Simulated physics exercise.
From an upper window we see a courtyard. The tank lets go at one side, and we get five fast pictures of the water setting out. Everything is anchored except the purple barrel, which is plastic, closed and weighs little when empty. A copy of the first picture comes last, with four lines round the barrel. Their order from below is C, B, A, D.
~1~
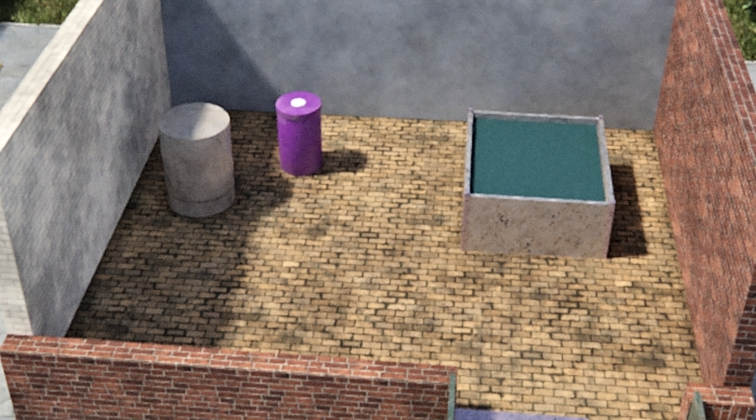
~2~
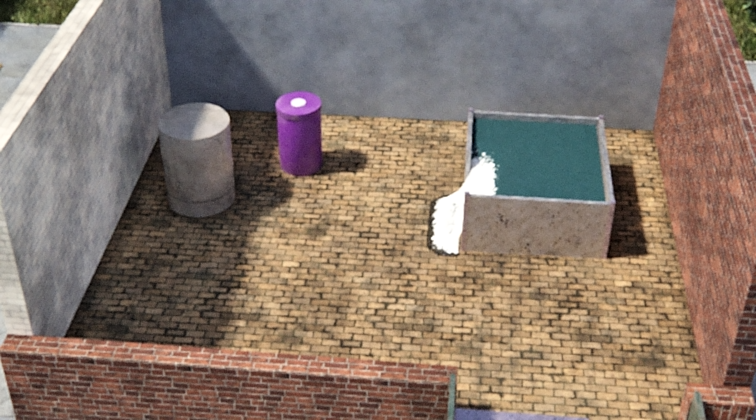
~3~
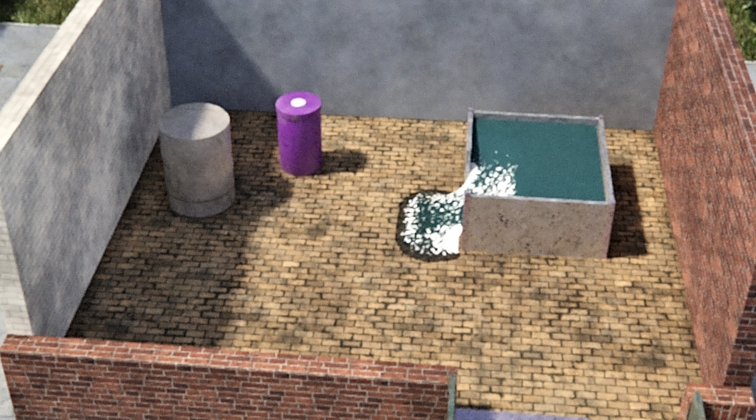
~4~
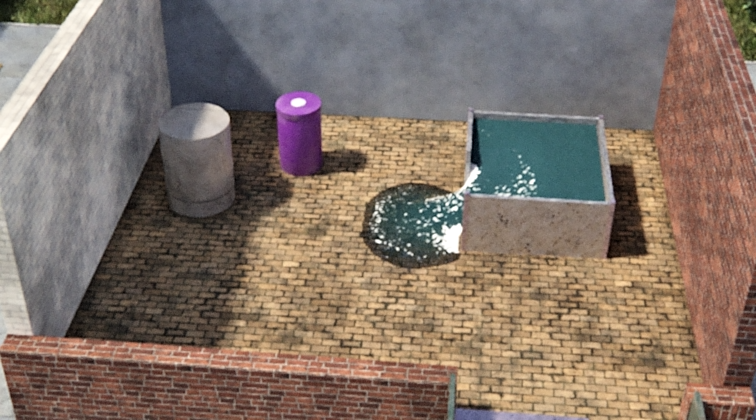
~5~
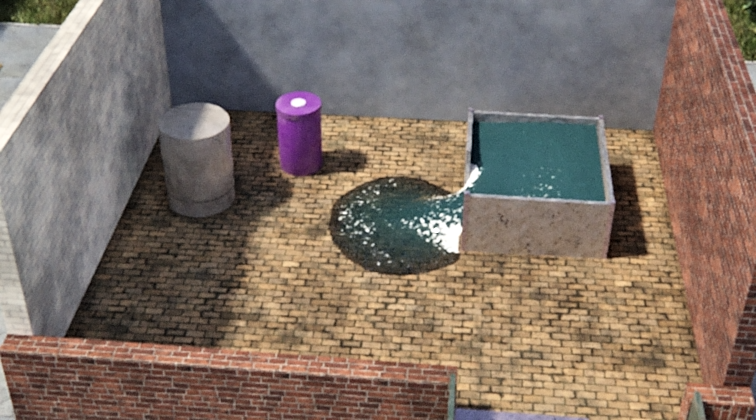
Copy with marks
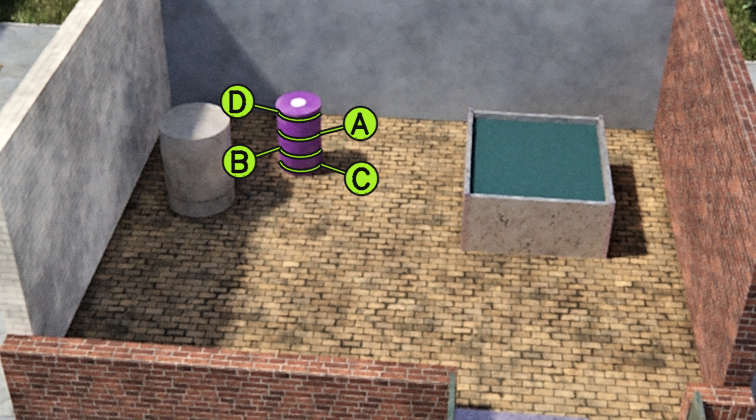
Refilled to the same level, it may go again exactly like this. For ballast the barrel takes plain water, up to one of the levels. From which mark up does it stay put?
The answer is line B.
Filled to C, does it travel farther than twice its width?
No, it does not.
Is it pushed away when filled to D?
No, not at all.
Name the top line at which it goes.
That would be C.
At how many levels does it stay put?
Three of the four.
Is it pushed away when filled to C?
Yes, that goes wrong.
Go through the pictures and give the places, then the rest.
The first picture shows lid of the purple barrel at (299, 103); tank full, its middle at (537, 160); open gate at (571, 378).
In the second picture, 1 % of the ground under water, its edge towards the barrel at (447, 198).
In the third picture, 3 % of the ground under water, its edge towards the barrel at (414, 199).
In the fourth picture, 5 % of the ground under water, its edge towards the barrel at (374, 204).
The fifth picture shows lid of the purple barrel at (299, 103); 7 % of the ground under water, its edge towards the barrel at (360, 190).
In lime, A at (297, 139); B at (297, 157); C at (298, 171); D at (296, 120); from the bottom up C, B, A, D.
With A, it does not move.
With B, it does not move.
With C, it is pushed about its own width away.
With D, it does not move.
